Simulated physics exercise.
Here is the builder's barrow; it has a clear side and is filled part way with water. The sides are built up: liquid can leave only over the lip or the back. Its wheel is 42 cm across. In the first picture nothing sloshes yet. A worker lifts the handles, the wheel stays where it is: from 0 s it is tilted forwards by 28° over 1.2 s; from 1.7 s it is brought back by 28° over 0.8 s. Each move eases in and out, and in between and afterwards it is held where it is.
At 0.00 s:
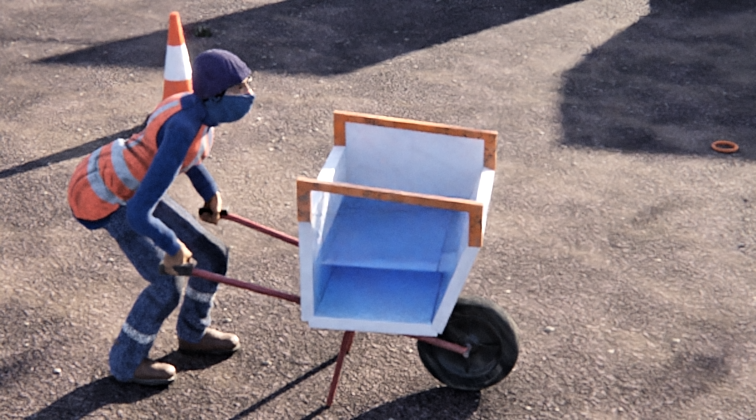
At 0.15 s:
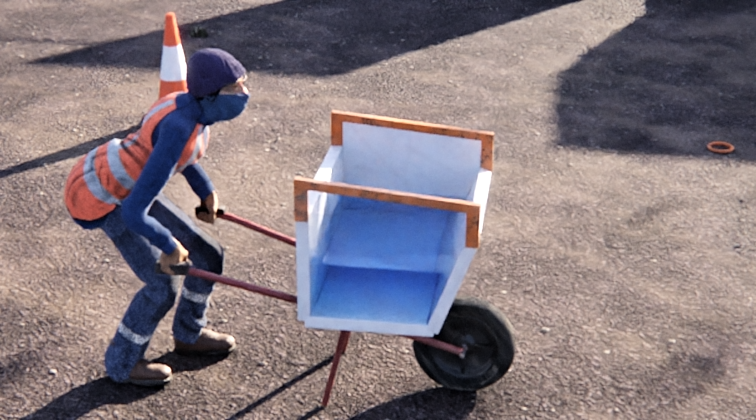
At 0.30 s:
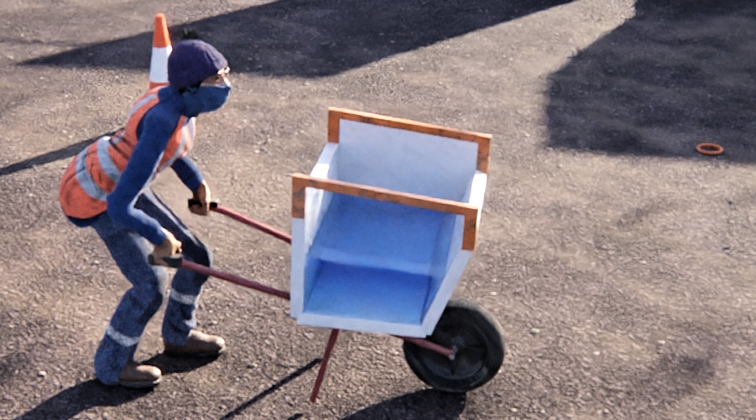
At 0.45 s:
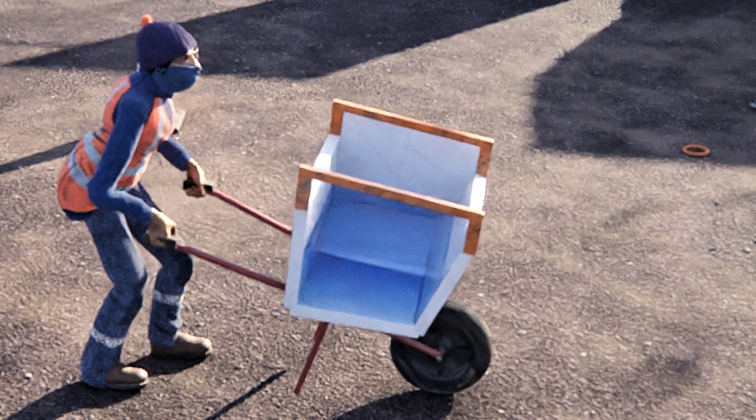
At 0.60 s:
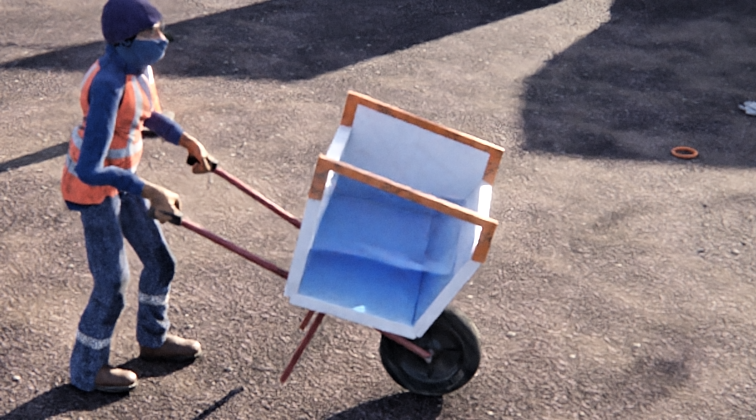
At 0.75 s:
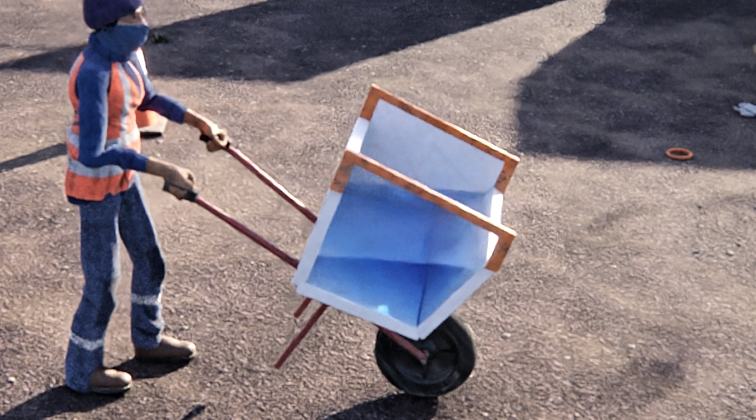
The footage shows a worker in an orange vest and dark cap bending behind a wheelbarrow partly filled with bluish liquid, then straightening up and raising the handles with both hands, tilting its high-sided tray forwards to the right.
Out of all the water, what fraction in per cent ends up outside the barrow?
About 26 per cent.
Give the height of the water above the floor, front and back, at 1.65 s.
Front 24 cm, back 12 cm.
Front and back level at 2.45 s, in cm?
About 14 cm in front and 30 cm behind.
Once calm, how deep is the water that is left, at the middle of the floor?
About 16 cm.
By 1.65 s the barrow is at 28° forwards, the surface stands 12 cm at the back and 24 cm at the front; 19 per cent is out, over the front.
By 2.45 s the surface stands 30 cm at the back and 13 cm at the front; 21 per cent is out, over the front.
By 3.30 s the surface stands 9 cm at the back and 22 cm at the front; 25 per cent is out, over the front.
By 5.39 s 26 per cent is out, over the front, 21 of 79 litres.
